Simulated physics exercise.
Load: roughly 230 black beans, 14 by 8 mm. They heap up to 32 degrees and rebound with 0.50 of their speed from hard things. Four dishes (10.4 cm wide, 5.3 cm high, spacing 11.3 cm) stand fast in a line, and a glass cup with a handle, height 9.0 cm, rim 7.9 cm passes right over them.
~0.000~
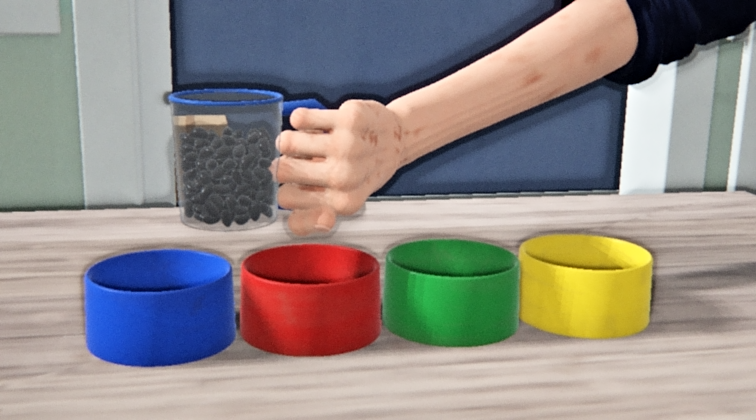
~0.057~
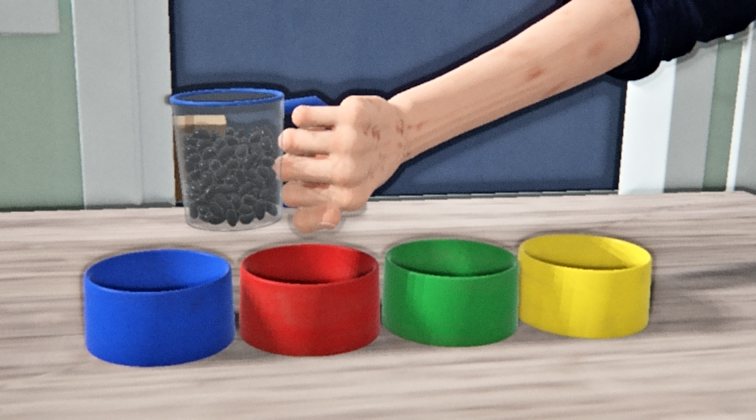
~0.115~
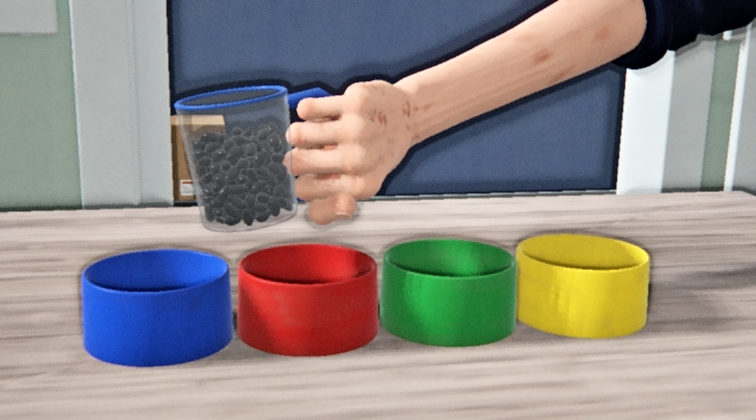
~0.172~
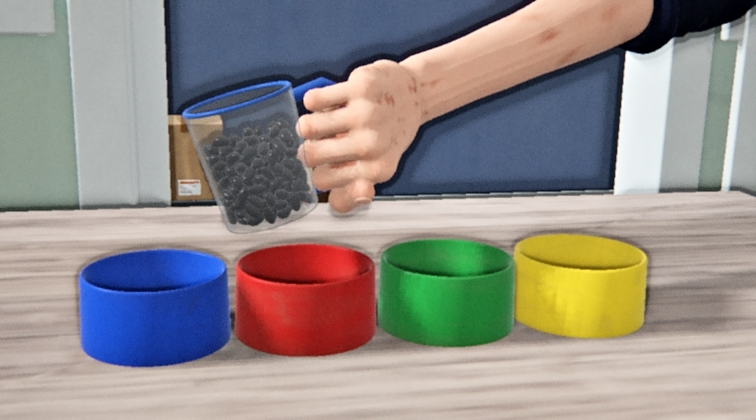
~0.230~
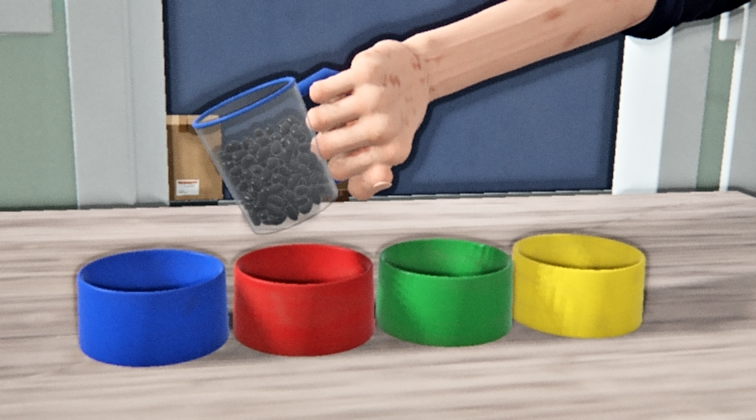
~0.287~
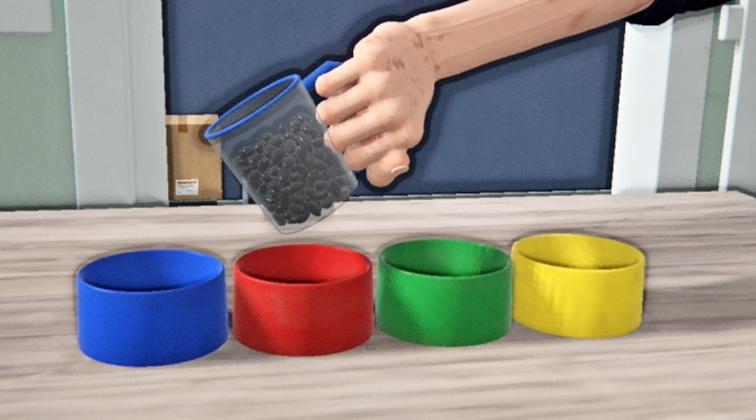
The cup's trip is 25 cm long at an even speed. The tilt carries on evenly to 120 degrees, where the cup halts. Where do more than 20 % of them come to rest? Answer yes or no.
Red dish: No; blue dish: No; green dish: Yes; yellow dish: No; on the counter: No.
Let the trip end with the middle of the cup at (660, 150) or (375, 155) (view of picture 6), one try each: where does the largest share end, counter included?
The winner: Green, then red.
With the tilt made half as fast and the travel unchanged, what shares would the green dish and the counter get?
Then: Green 100, counter 0.
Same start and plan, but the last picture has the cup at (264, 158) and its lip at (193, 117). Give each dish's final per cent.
Red 0, blue 0, green 100, yellow 0.
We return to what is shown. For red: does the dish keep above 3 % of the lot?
Red yes.
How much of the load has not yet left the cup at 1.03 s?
Roughly 40 per cent.
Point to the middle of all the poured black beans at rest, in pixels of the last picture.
Around (437, 298).
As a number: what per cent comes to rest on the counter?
Roughly 5 per cent.
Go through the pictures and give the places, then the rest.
The first picture shows cup at (228, 159), tilt 0 degrees, lip at (171, 98), moved 0.0 cm; middle of the pieces at (231, 176); blue dish at (160, 271); red dish at (311, 264); green dish at (452, 258); yellow dish at (585, 253).
The second picture shows cup at (231, 159), tilt 2 degrees, lip at (172, 100), moved 0.3 cm; middle of the pieces at (235, 176).
The third picture shows cup at (241, 158), tilt 8 degrees, lip at (177, 106), moved 1.2 cm; middle of the pieces at (247, 175).
The fourth picture shows cup at (255, 158), tilt 16 degrees, lip at (185, 115), moved 2.4 cm; middle of the pieces at (263, 174).
The fifth picture shows cup at (270, 158), tilt 24 degrees, lip at (195, 125), moved 3.6 cm; middle of the pieces at (280, 172).
The sixth picture shows cup at (286, 157), tilt 32 degrees, lip at (207, 136), moved 4.8 cm; middle of the pieces at (297, 170); blue dish at (152, 271); red dish at (304, 264); green dish at (445, 258); yellow dish at (578, 252). The cup turns about 145 degrees a second and travels 21 cm a second.
After 0.74 s, tilt 97 degrees; cup holds 100 %.
Then, at 1.03 s, tilt 120 degrees; cup holds 40 %, red 5 %, green 45 %.
After 1.43 s, tilt 120 degrees; cup holds 0 %, red 5 %, green 90 %.
By 2.0 s all is still; red 5 %, blue 0 %, green 90 %, yellow 0 %, counter 5 %.
